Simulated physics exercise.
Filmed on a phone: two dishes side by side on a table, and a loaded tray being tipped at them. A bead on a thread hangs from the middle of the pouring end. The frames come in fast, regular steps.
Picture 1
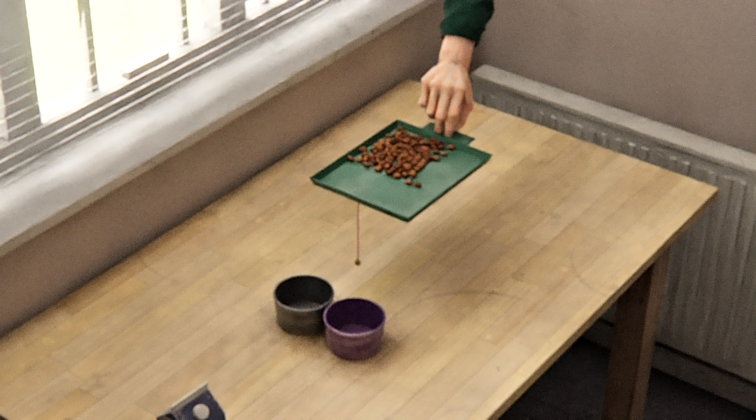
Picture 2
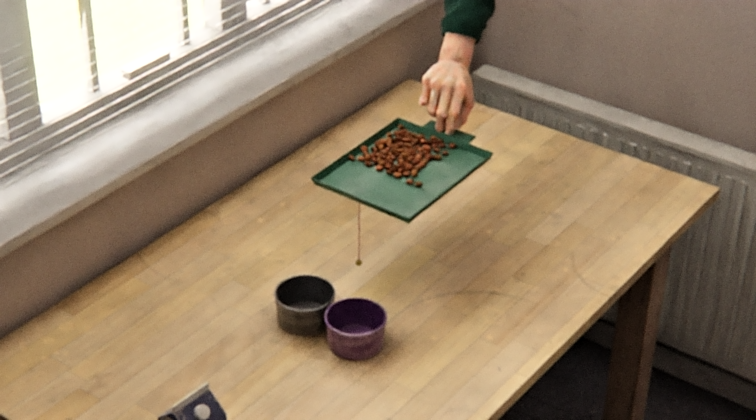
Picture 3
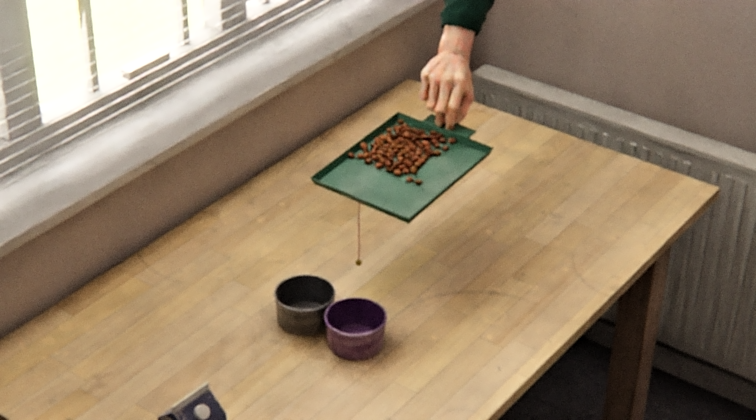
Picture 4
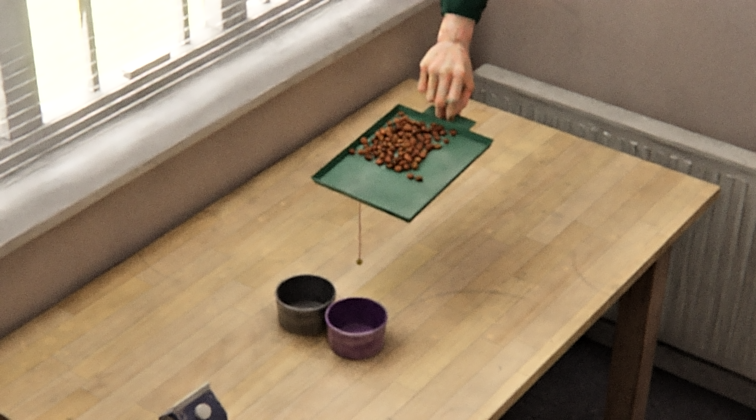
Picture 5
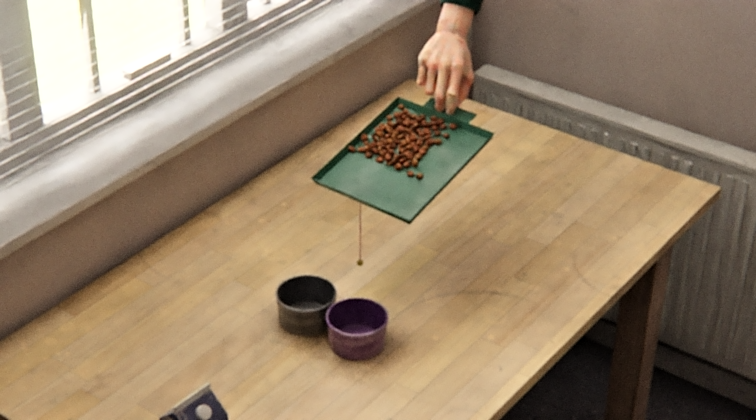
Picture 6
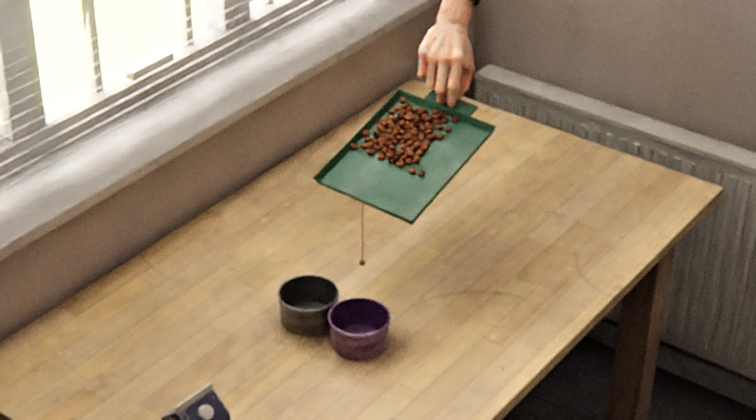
A hand gradually tilts a green tray of brown kibble above two small bowls.
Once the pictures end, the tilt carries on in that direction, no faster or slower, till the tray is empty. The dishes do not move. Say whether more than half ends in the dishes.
They take under half between them.
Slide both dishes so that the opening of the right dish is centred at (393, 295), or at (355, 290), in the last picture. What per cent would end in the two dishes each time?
The first gives 50 %, the second 70 %.
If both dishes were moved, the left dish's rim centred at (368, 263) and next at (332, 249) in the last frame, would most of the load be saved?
At the first place less than half, at the second not half.
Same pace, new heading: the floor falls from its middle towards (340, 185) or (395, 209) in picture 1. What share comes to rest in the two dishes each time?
Roughly 0 per cent, and 10 per cent.
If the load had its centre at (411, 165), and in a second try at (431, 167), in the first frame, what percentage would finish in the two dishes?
First some 10, then 20 per cent.
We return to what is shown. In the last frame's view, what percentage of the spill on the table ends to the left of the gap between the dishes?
Some 20 per cent.
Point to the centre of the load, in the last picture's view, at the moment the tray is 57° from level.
Roughly at (358, 200).
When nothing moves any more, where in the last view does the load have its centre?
At about (346, 312).
Shortly afterwards, tray tipped steeply; near two thirds on the tray; near a third in the air.
Next, tray tipped right over; near a quarter on the tray; a little in the right dish; near a quarter in the left dish; near a third outside both; a little in the air.
Some moments later, tray tipped past a quarter turn; a little in the right dish; near a quarter in the left dish; near two thirds outside both.
In the end, tray tipped past a quarter turn; a little in the right dish; near a quarter in the left dish; near two thirds outside both.
